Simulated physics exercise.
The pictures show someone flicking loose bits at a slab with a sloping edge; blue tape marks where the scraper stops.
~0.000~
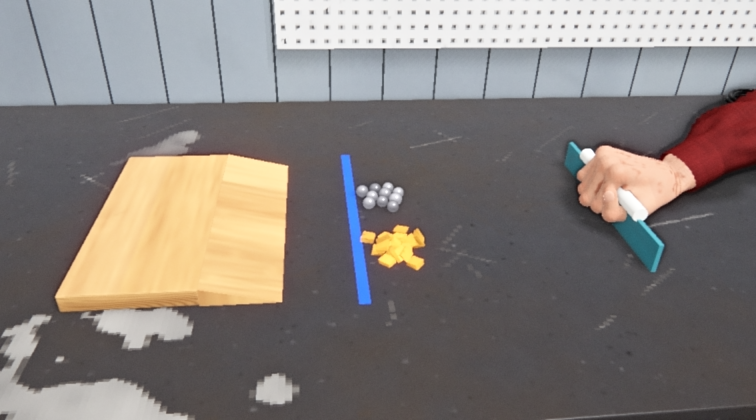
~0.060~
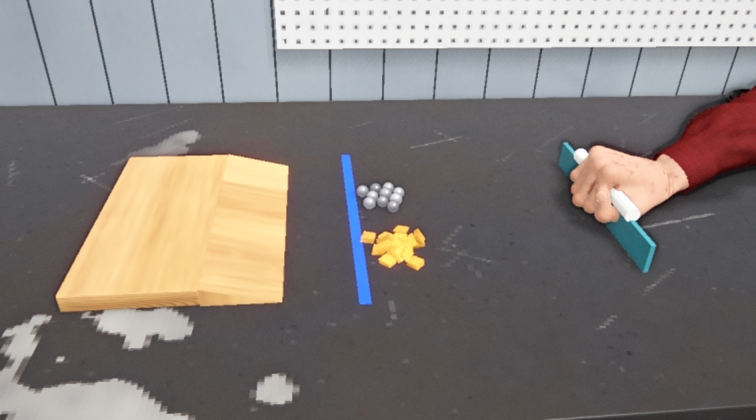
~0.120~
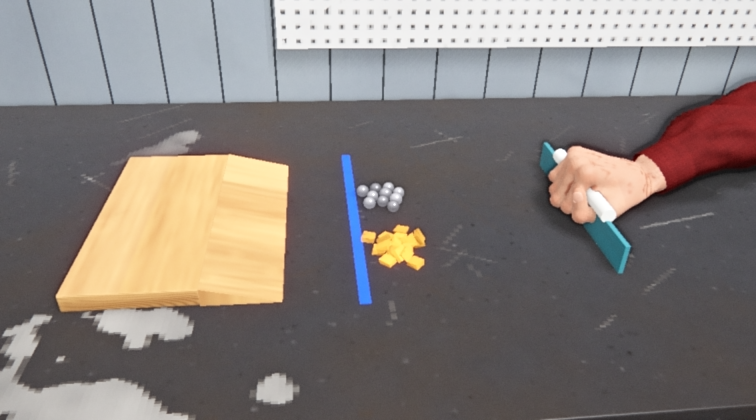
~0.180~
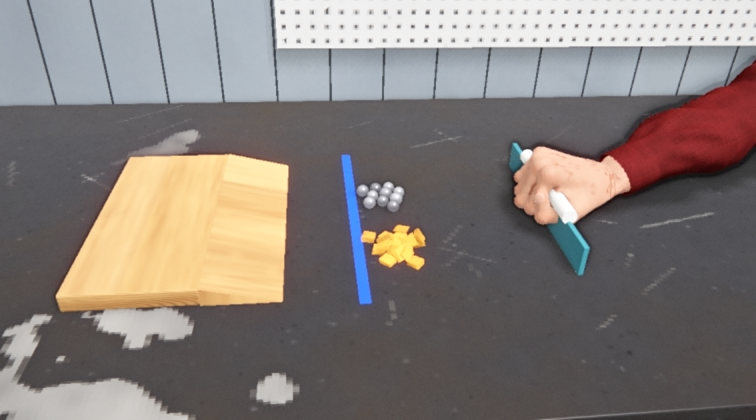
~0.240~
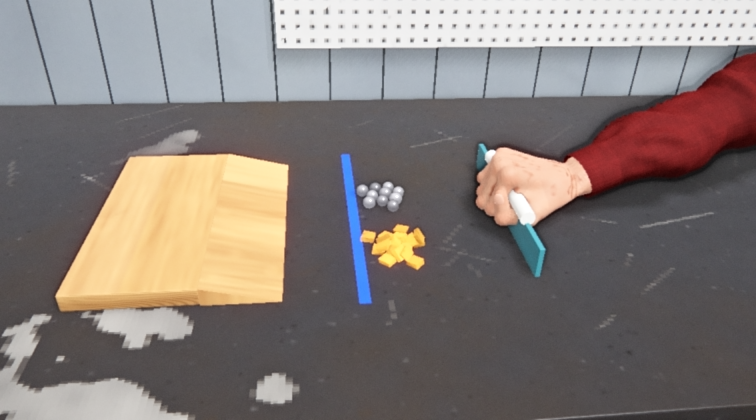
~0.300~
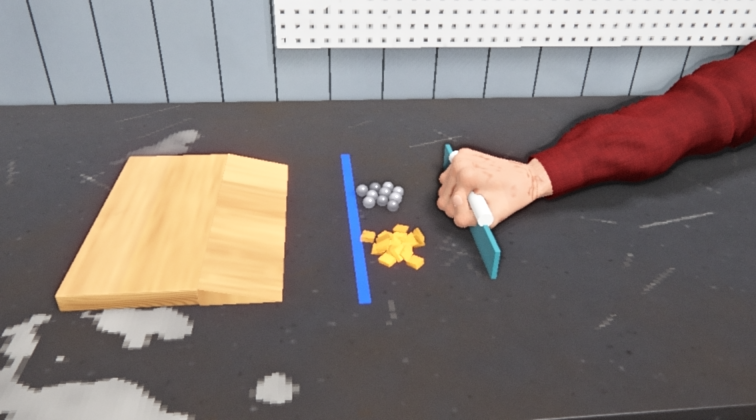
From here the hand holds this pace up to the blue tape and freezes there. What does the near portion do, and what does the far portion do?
The near portion never reaches the slab and the far portion gets up on to the slab, in part at least.
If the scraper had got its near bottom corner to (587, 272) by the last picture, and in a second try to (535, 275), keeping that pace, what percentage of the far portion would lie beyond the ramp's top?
First some 0, then 10 per cent.
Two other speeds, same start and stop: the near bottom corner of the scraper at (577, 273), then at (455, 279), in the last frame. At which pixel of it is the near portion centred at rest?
One: (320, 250). Two: (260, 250).
After 0.40 s, scraper still moving, near (401, 192); near portion the whole lot short of the ramp; far portion the whole lot short of the ramp.
After 0.53 s, scraper stopped at the blue tape; near portion the whole lot short of the ramp; far portion near a quarter on the ramp, the bulk short of the ramp.
After 0.81 s, scraper stopped at the blue tape; near portion near a third on the ramp, near two thirds short of the ramp; far portion the whole lot past the top.
In the end (1.7 s), scraper stopped at the blue tape; near portion none at all past the top, near a third on the ramp, near two thirds short of the ramp; far portion the whole lot past the top.
